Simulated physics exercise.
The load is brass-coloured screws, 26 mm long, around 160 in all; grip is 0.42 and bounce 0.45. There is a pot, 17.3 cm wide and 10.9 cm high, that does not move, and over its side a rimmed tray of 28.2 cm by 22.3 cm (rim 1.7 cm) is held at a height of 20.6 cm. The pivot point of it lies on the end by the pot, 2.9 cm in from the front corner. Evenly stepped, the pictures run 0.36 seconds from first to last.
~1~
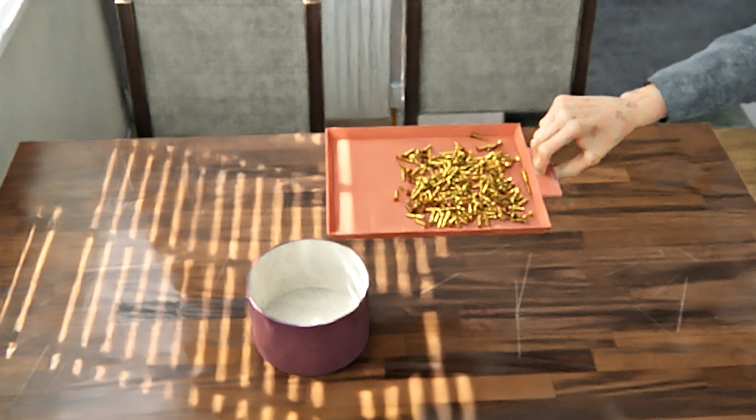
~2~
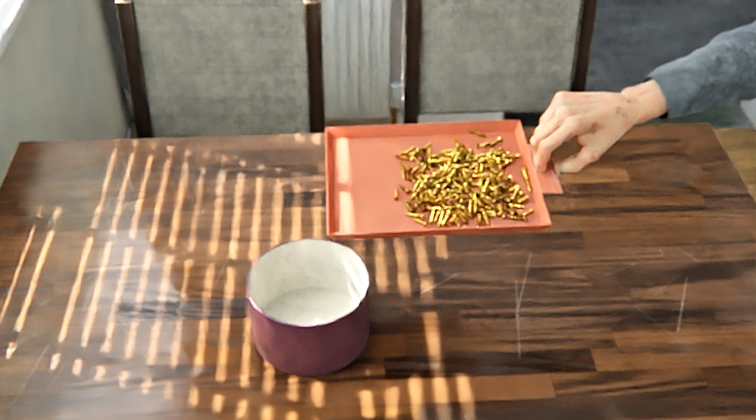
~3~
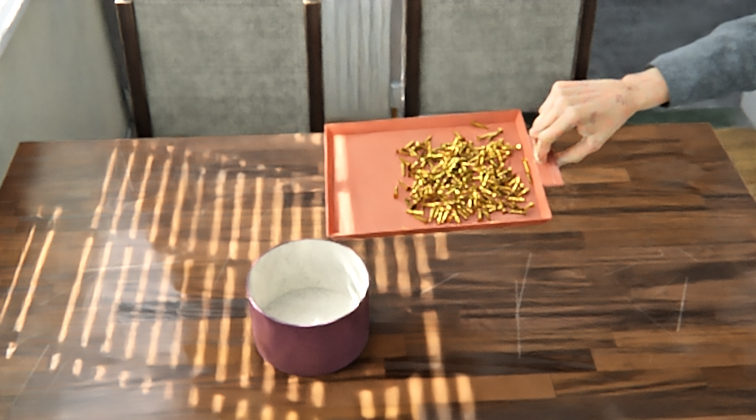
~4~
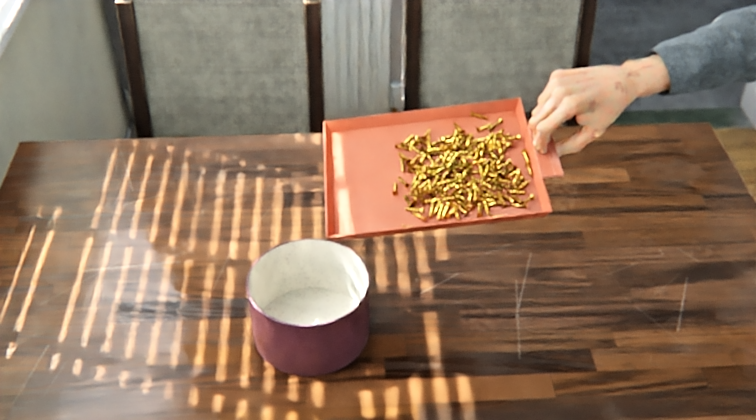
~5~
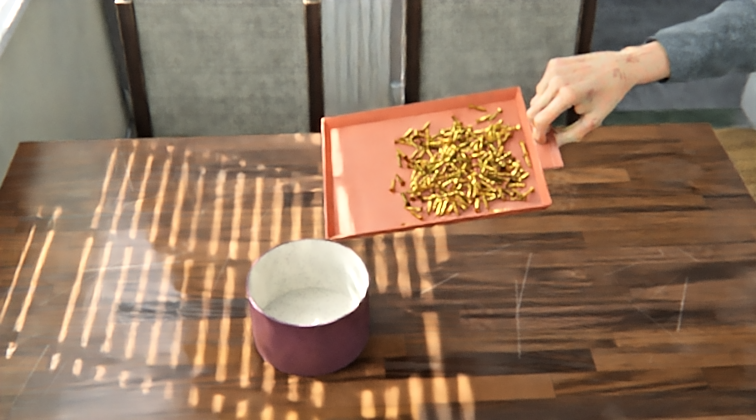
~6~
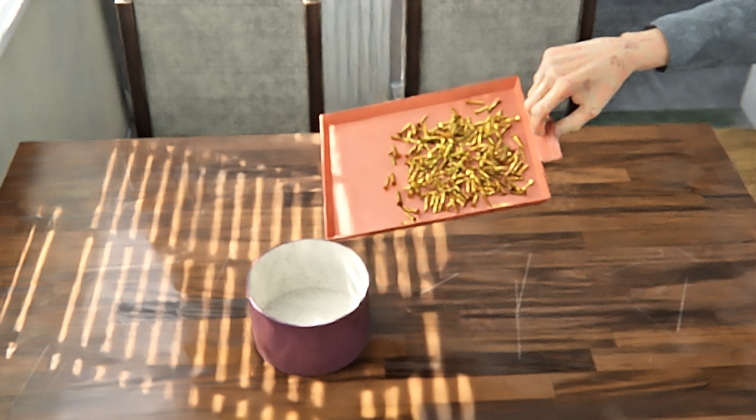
An orange tray of brass-coloured screws tilts gradually as a hand raises its right end.
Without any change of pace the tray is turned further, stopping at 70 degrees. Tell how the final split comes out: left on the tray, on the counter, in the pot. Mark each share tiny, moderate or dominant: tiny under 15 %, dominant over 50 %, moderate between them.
Tray: Tiny, counter: Tiny, pot: Dominant.
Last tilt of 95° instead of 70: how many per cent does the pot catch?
In that case some 95 per cent.
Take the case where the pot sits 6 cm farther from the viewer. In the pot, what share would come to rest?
Then close to 25 per cent.
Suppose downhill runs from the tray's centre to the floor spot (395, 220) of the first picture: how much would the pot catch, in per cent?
Roughly 65 per cent.
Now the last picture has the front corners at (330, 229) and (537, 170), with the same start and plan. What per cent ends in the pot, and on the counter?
In the pot: 20 per cent; on the counter: 50 per cent.
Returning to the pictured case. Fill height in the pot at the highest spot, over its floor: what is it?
Some 2.5 cm above the floor.
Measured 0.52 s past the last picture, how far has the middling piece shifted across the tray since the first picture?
About 12 cm.
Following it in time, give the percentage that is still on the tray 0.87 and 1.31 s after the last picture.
I'd say roughly 55, then roughly 10.
Then, 0.52 s after the last picture, tilt 41 degrees; the tray holds 100 %, the pot 0 %.
Then, 0.87 s after the last picture, tilt 59 degrees; the tray holds 55 %, the pot 30 %.
Then, 1.31 s after the last picture, tilt 70 degrees; the tray holds 10 %, the pot 75 %.
In the end, tray 0 %, counter 5 %, pot 95 %.
